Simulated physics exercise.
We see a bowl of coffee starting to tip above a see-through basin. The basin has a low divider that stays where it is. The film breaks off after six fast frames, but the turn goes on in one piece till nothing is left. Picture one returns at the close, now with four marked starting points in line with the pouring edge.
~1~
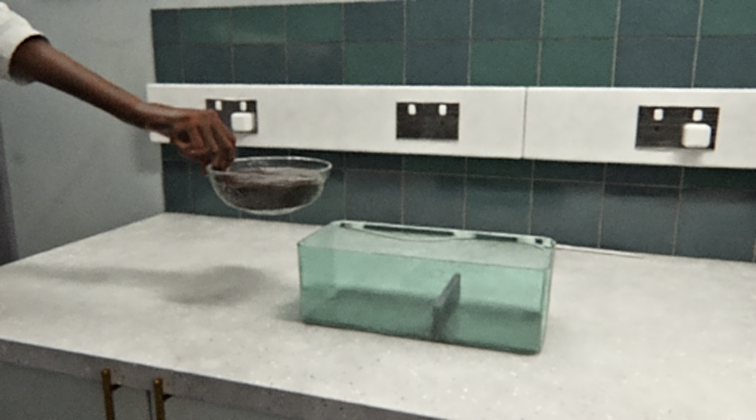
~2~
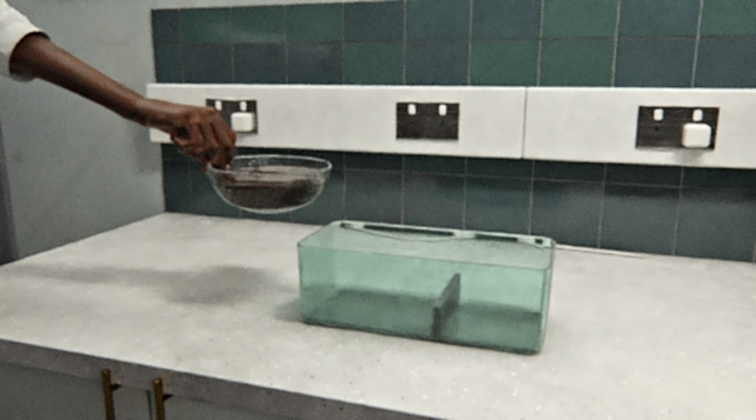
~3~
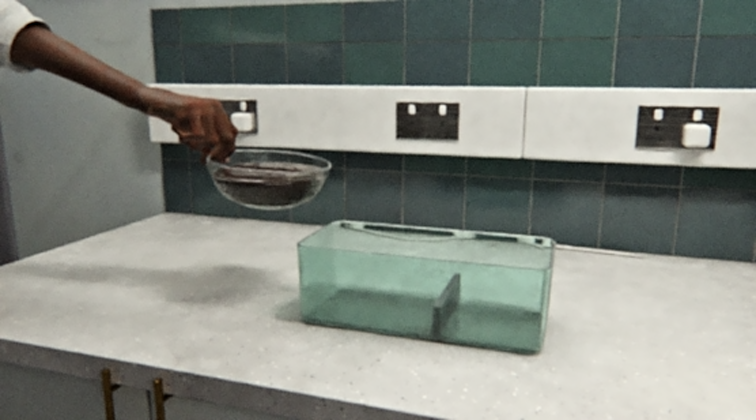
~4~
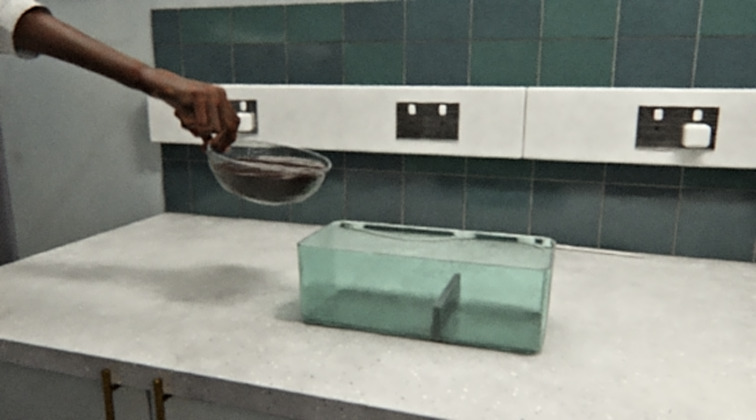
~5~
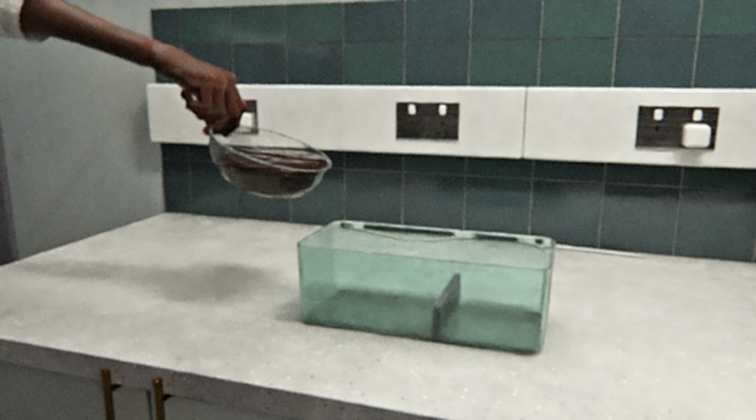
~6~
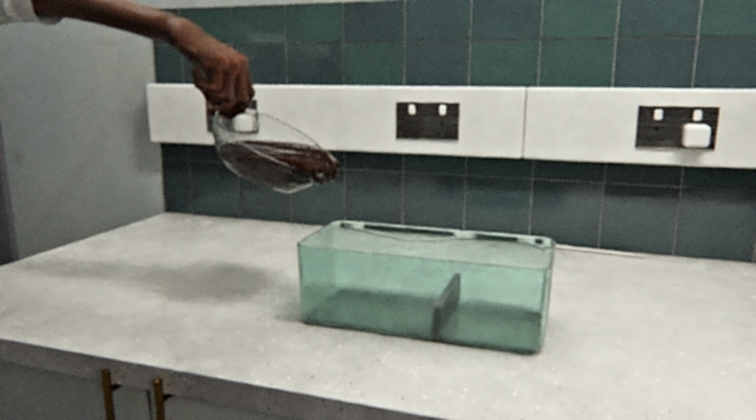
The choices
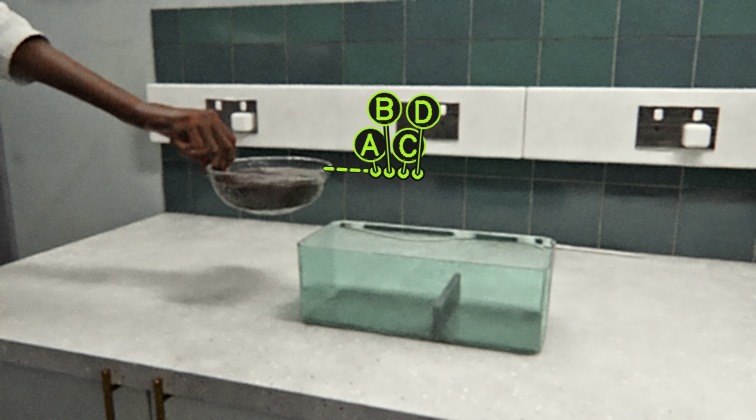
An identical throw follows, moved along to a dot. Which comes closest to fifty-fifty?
A.
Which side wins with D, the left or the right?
The right side.
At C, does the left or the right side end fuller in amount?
The right one.
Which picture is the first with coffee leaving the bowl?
Picture 5.
On the marked copy, A at (375, 171); B at (389, 172); C at (403, 172); D at (417, 173).
With A, about 46 % ends left of the wall and 52 % right of it.
With B, about 26 % ends left of the wall and 73 % right of it.
With C, about 13 % ends left of the wall and 86 % right of it.
With D, about 14 % ends left of the wall and 86 % right of it.
